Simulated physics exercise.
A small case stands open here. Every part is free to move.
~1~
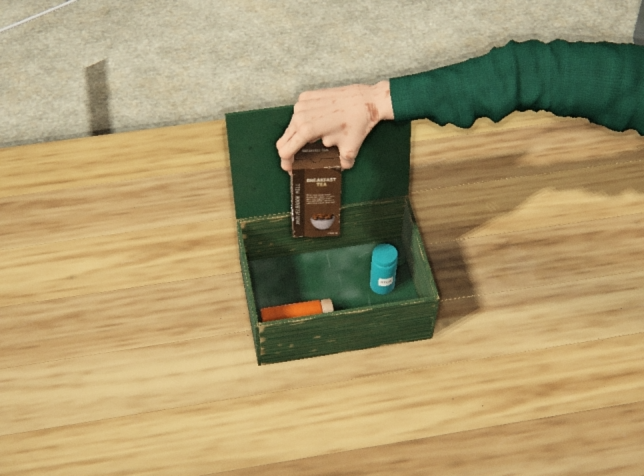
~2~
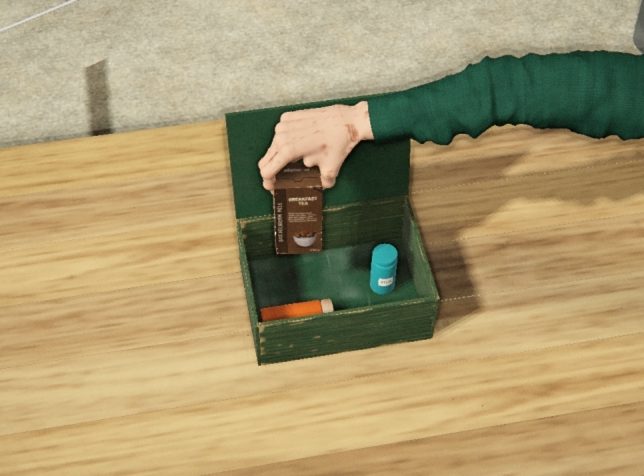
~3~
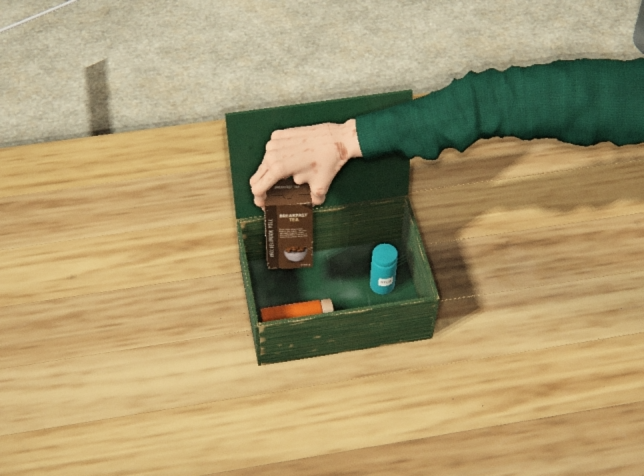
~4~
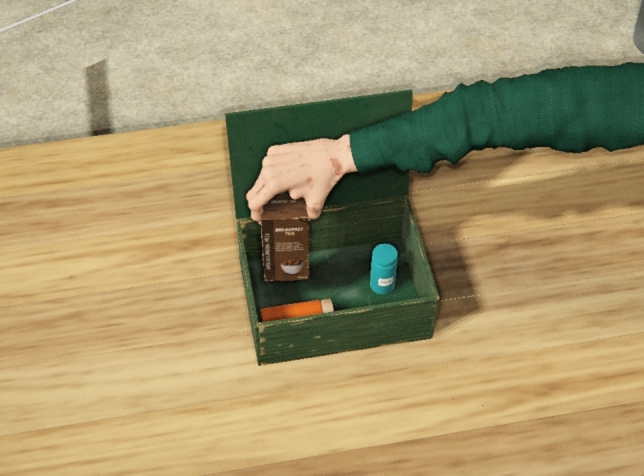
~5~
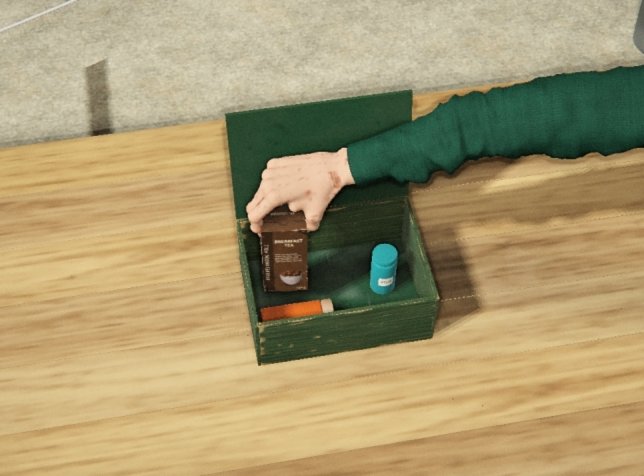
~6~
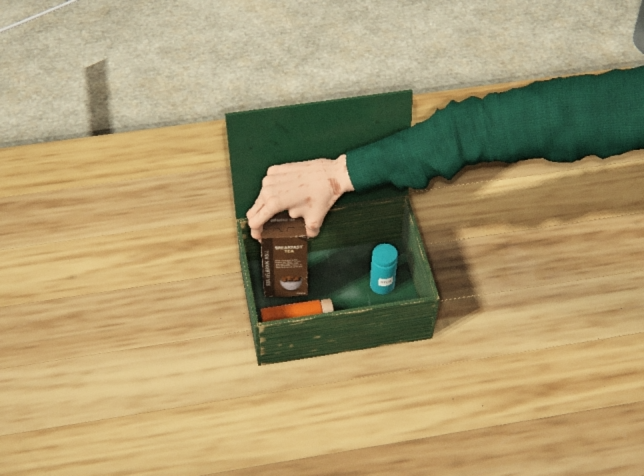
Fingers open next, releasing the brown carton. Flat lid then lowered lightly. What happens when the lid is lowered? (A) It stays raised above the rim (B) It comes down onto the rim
Option A: It stays raised above the rim.
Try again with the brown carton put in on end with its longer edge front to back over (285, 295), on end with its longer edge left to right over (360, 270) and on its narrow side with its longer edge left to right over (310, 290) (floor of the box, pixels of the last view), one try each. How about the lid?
Okay, so first it doesn't close, then it closes properly, and last it closes properly.
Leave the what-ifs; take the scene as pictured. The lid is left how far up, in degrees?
Measured angle - around 35°.
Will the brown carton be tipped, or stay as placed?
Looking at the last picture, the brown carton is left as set.
Then, 1.20 s later than the last frame, lid starting down; brown carton moved a little near (285, 271).
Then, 1.60 s later than the last frame, lid 57° above the rim; brown carton moved a little near (285, 271).
When it is over, lid 37° above the rim; moved from the start, brown carton; the other 2 as before. End places, in pixels of the last picture, brown carton near (285, 271).
